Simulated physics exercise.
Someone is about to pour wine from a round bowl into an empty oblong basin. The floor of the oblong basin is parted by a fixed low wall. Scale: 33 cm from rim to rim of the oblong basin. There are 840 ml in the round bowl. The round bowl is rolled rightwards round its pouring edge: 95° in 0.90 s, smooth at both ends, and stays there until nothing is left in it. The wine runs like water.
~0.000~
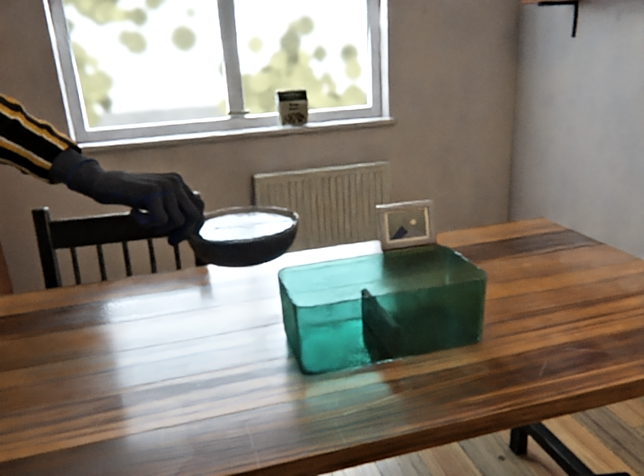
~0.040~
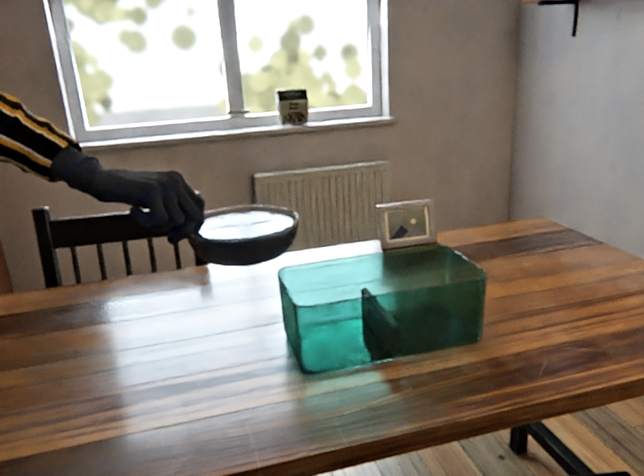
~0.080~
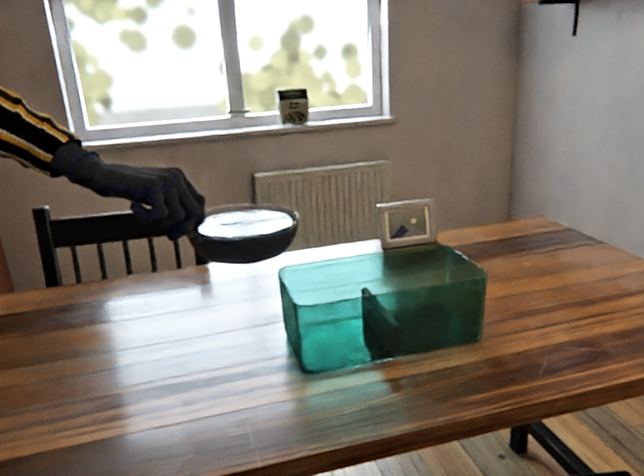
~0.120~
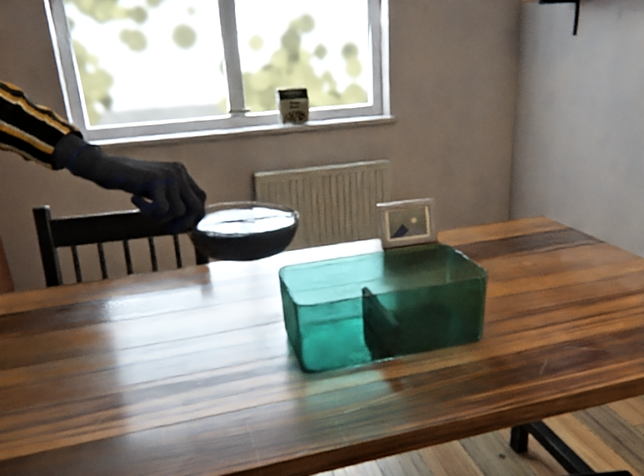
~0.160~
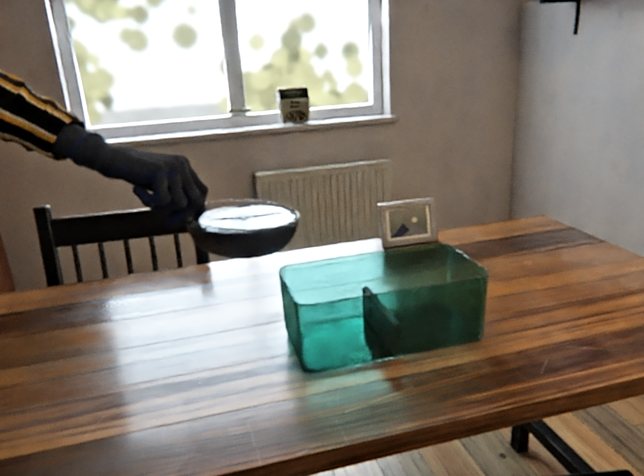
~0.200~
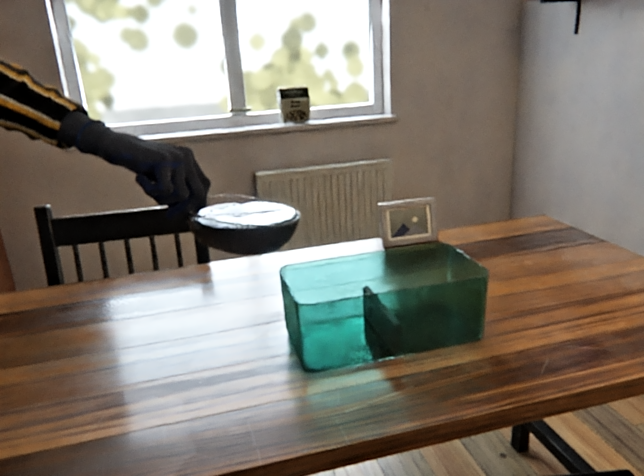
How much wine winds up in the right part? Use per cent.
Roughly 26 per cent is past the wall.
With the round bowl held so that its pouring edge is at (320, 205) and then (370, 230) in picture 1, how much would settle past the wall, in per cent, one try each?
In turn about 75 and 95 per cent.
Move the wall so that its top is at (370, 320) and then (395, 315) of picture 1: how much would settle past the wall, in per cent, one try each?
First 60, then 15 per cent.
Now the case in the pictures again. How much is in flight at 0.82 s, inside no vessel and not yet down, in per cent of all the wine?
About 12 per cent.
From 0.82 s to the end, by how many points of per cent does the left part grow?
Near 12 in a hundred.
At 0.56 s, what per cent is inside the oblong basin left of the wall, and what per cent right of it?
Near 12 on the left, 0 on the right.
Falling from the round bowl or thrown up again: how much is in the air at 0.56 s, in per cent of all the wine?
Some 50 per cent.
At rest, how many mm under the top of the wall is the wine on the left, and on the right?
Left about 32 mm, right about 48 mm.
After 0.56 s the tilt is 65° and 39 per cent is still to pour, 12 is left of the wall and 0 right of it.
After 0.82 s the tilt is 93° and 1 per cent is still to pour, 61 is left of the wall and 27 right of it.
After 1.10 s the tilt is 95° and 0 per cent is still to pour, 72 is left of the wall and 26 right of it.
After 1.40 s the tilt is 95° and 0 per cent is still to pour, 72 is left of the wall and 26 right of it.
In the end 72 per cent lies left of the wall, 26 right of it and 1 outside.
